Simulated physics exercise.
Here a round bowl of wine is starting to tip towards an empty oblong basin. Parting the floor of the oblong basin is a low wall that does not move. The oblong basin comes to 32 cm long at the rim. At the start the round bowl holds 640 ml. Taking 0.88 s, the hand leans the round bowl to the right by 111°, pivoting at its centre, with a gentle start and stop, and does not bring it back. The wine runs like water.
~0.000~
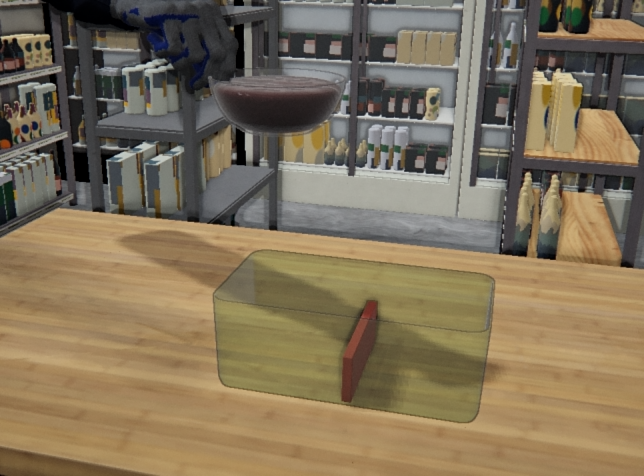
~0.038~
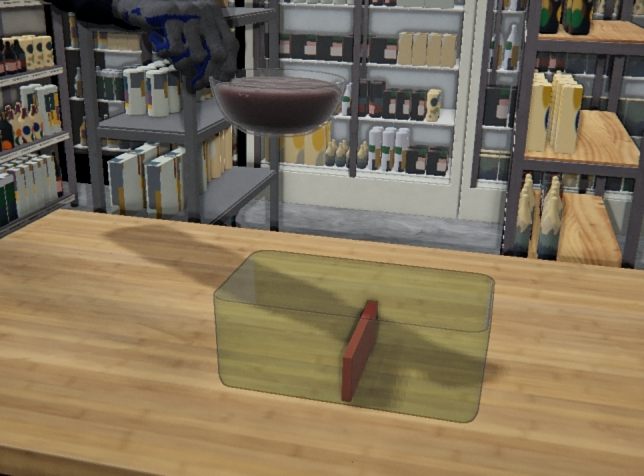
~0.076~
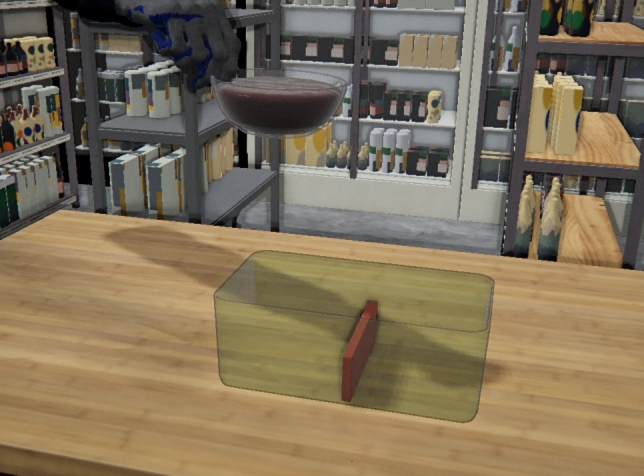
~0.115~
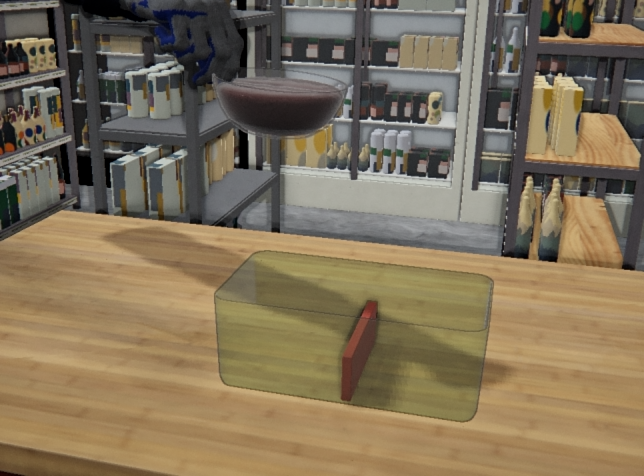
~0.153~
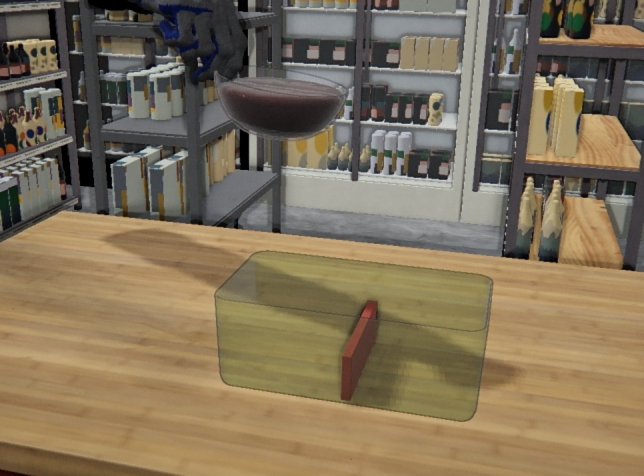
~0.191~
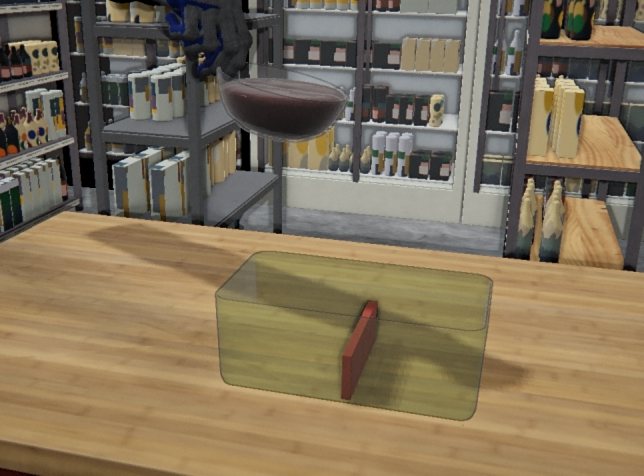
A dark gloved hand slowly leaning a round bowl of wine slightly rightward above an empty oblong basin with a low red wall.
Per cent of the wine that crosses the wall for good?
80 per cent.
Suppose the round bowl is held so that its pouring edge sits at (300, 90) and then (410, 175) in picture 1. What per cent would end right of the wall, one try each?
Around 35 per cent first, around 95 per cent next.
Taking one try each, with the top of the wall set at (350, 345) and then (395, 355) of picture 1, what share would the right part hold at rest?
In turn about 80 and 50 per cent.
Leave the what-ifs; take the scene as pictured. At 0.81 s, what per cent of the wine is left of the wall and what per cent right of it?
Lab note: Left near 14 %, right near 80.
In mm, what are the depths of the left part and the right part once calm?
Depths at rest: Left around 4 mm, right around 22 mm.
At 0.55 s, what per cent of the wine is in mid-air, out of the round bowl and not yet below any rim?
Some 62 per cent.
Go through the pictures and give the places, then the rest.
The first picture shows tilt 0°; pouring edge (344, 83); surface from (219, 81) to (342, 88); the oblong basin's rim runs from (234, 273) to (492, 304); the wall's top is at (361, 329).
The second picture shows tilt 1°; pouring edge (344, 84); surface from (220, 82) to (342, 90).
The third picture shows tilt 2°; pouring edge (345, 87); surface from (221, 82) to (343, 92).
The fourth picture shows tilt 5°; pouring edge (345, 91); surface from (223, 82) to (344, 94).
The fifth picture shows tilt 8°; pouring edge (346, 96); surface from (225, 82) to (344, 96).
The sixth picture shows tilt 12°; pouring edge (347, 102); surface from (227, 82) to (346, 97).
Then, 0.55 s in, the tilt is 76° and 22 per cent is still to pour, 1 is left of the wall and 14 right of it.
Then, 0.81 s in, the tilt is 109° and 0 per cent is still to pour, 13 is left of the wall and 80 right of it.
Then, 1.08 s in, the tilt is 111° and 0 per cent is still to pour, 18 is left of the wall and 80 right of it.
Then, 1.38 s in, the tilt is 111° and 0 per cent is still to pour, 18 is left of the wall and 80 right of it.
Finally, 18 per cent lies left of the wall, 80 right of it and 2 outside.
